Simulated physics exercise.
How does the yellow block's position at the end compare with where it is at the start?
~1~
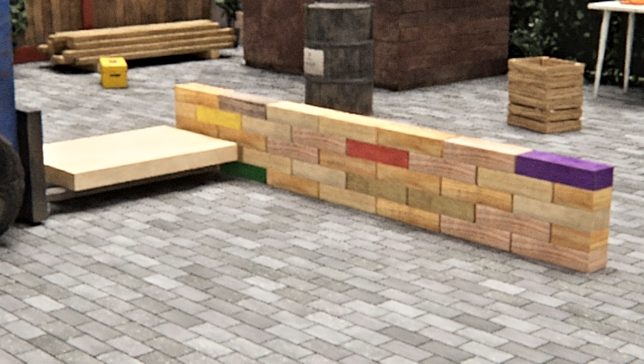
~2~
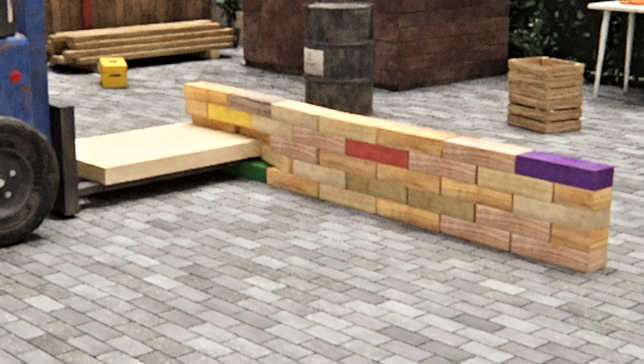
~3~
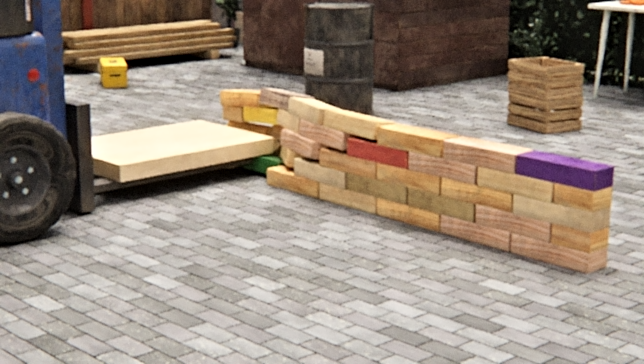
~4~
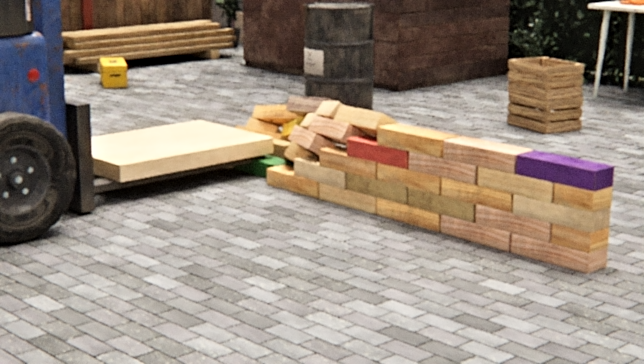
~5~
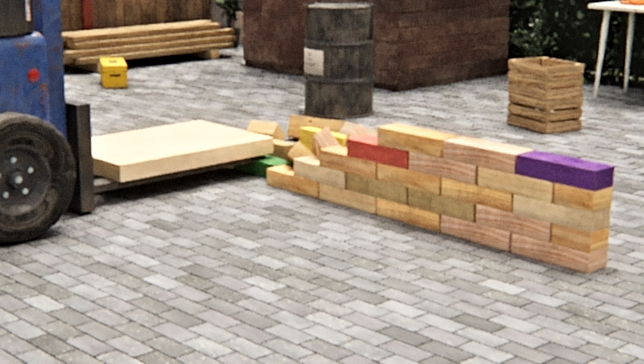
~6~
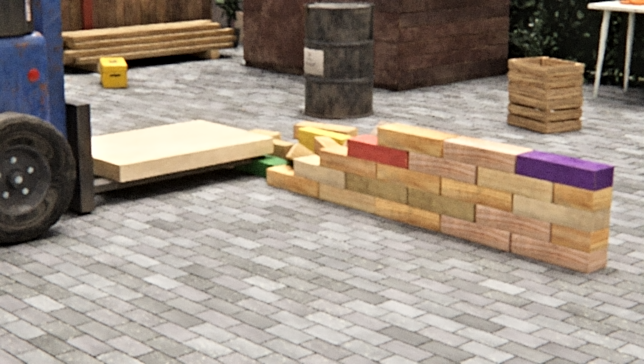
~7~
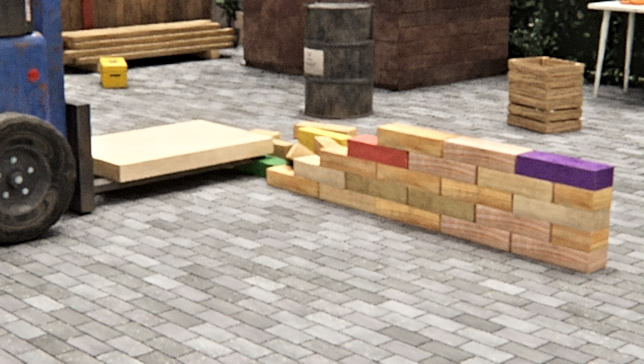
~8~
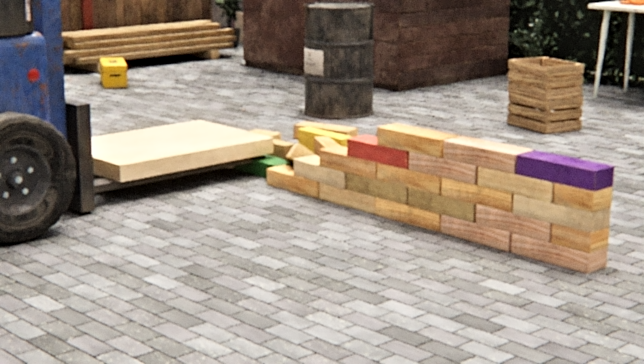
At the start it sits in the upper part of the wall near the left end, above the load. At the end it lies farther right and lower, among the tumbled blocks just left of the red one.
